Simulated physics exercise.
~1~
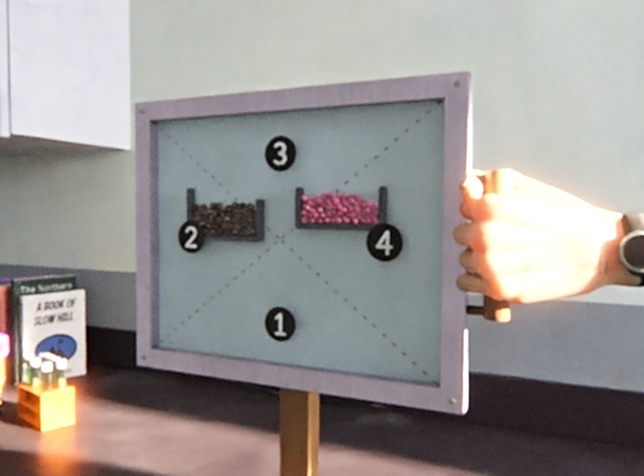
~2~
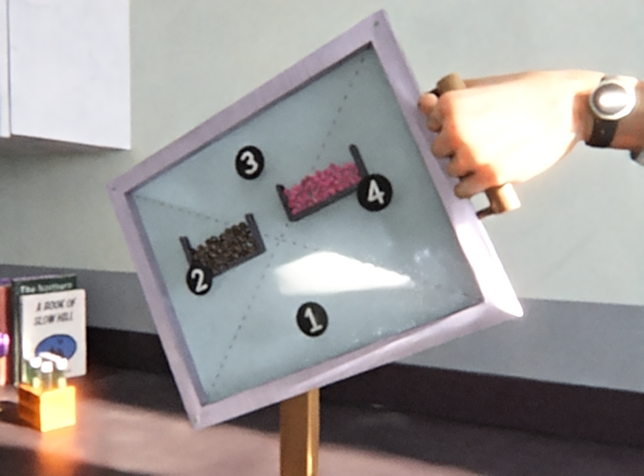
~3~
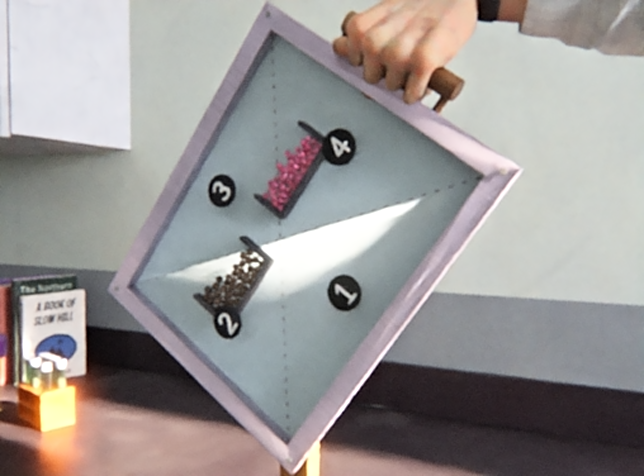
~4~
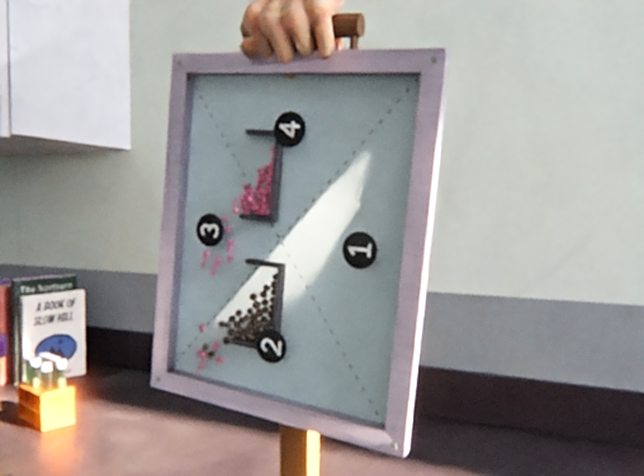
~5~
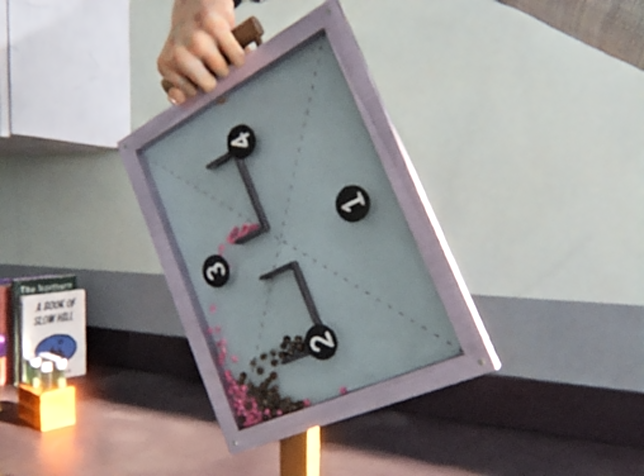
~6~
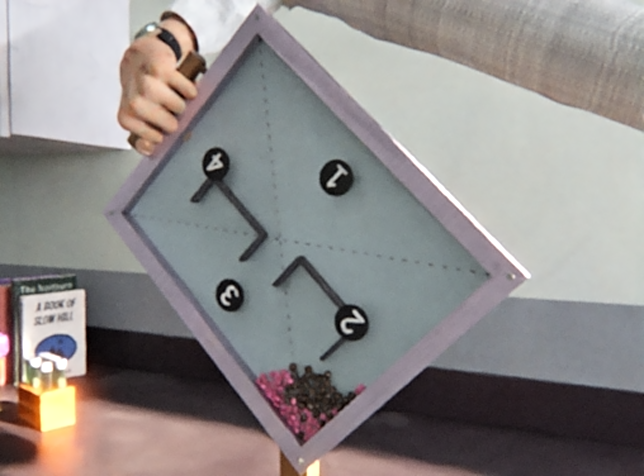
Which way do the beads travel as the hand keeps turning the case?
The beads move down, spilling out of their two small trays and gathering in the lowest corner of the case.
